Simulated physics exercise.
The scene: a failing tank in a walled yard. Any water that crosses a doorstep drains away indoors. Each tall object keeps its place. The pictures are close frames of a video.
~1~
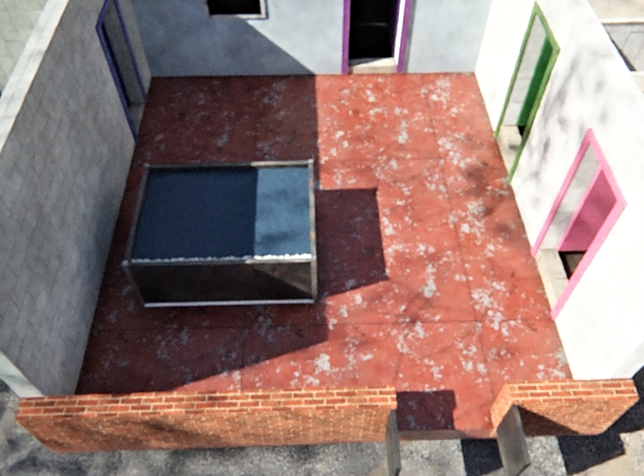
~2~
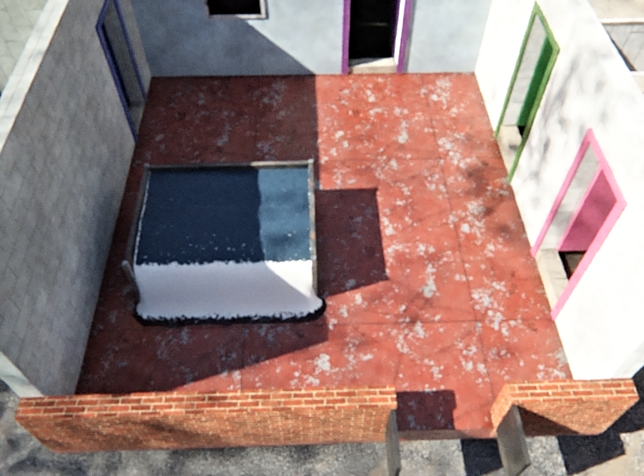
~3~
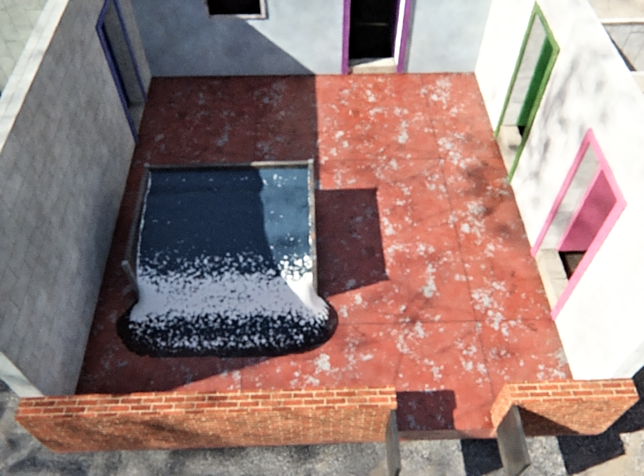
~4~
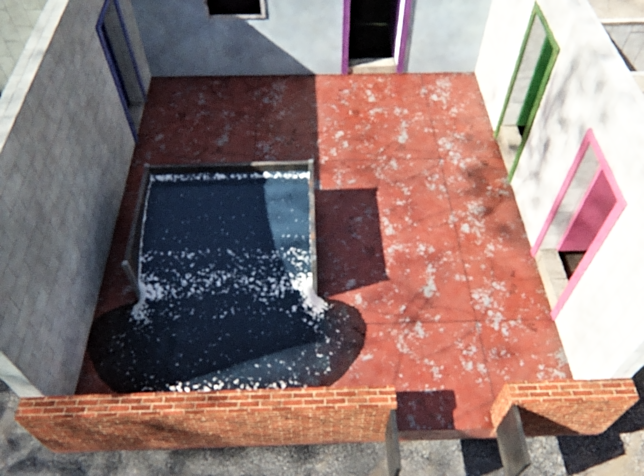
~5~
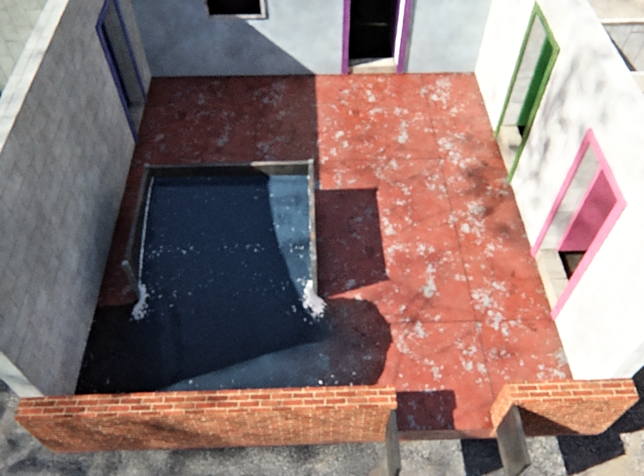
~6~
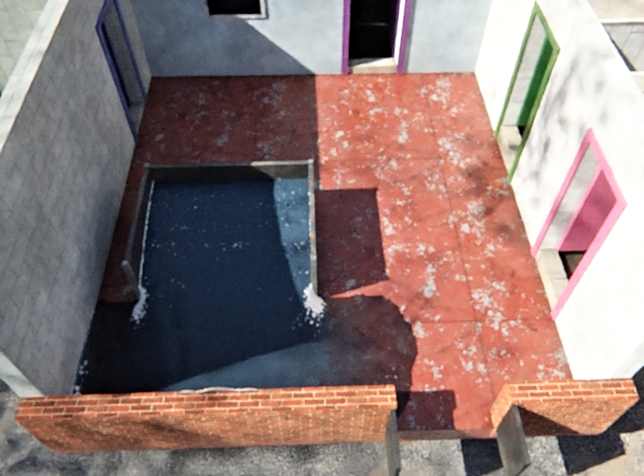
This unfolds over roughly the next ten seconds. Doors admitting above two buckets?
Purple door not above, blue door not above, pink door not above, green door not above.
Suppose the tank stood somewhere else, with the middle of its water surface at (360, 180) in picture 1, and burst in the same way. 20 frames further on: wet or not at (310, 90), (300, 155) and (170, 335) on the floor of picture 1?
Points in order: Not reached; not reached; inundated.
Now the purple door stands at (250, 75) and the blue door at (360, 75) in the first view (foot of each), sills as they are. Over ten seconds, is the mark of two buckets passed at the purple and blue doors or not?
Looking at both, the purple one stays unflooded and the blue one gets flooded.
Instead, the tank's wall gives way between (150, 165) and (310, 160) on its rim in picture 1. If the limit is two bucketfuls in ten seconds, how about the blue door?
Result for blue: It tops the limit.
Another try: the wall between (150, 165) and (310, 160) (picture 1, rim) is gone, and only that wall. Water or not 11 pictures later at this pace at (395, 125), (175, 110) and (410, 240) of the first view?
One by one: Waterlogged; waterlogged; unsoaked.
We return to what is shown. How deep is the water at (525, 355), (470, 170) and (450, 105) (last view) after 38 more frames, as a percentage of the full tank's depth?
The three come to some 16, 8 and 4 per cent respectively.
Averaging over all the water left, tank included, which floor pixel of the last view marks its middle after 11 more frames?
I reckon somewhere around (250, 331).
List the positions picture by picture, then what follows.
The tank at (226, 214) is whole and still, in the first picture.
Water pours out at (227, 289) and has run to (321, 302), in the second picture.
The front is at (331, 322), out from the gap at (227, 289), in the third picture.
The front is at (355, 342), out from the gap at (228, 291), in the fourth picture.
The front is at a hidden place, out from the gap at (228, 291), in the fifth picture.
The front is at a hidden place, out from the gap at (228, 292), in the sixth picture.
A moment on, water covers 20 % of the floor; the purple door not reached, the blue door not reached, the pink door not reached, the green door not reached.
Next, water covers 30 % of the floor; the purple door not reached, the blue door not reached, the pink door wet at the sill, nothing in, the green door not reached.
Then, water covers 55 % of the floor; the purple door not reached, the blue door under two buckets in, the pink door under two buckets in, the green door wet at the sill, nothing in.
Later, water covers 85 % of the floor; the purple door wet at the sill, nothing in, the blue door under two buckets in, the pink door under two buckets in, the green door wet at the sill, nothing in.
In the end, water covers 95 % of the floor; the purple door wet at the sill, nothing in, the blue door under two buckets in, the pink door under two buckets in, the green door wet at the sill, nothing in.
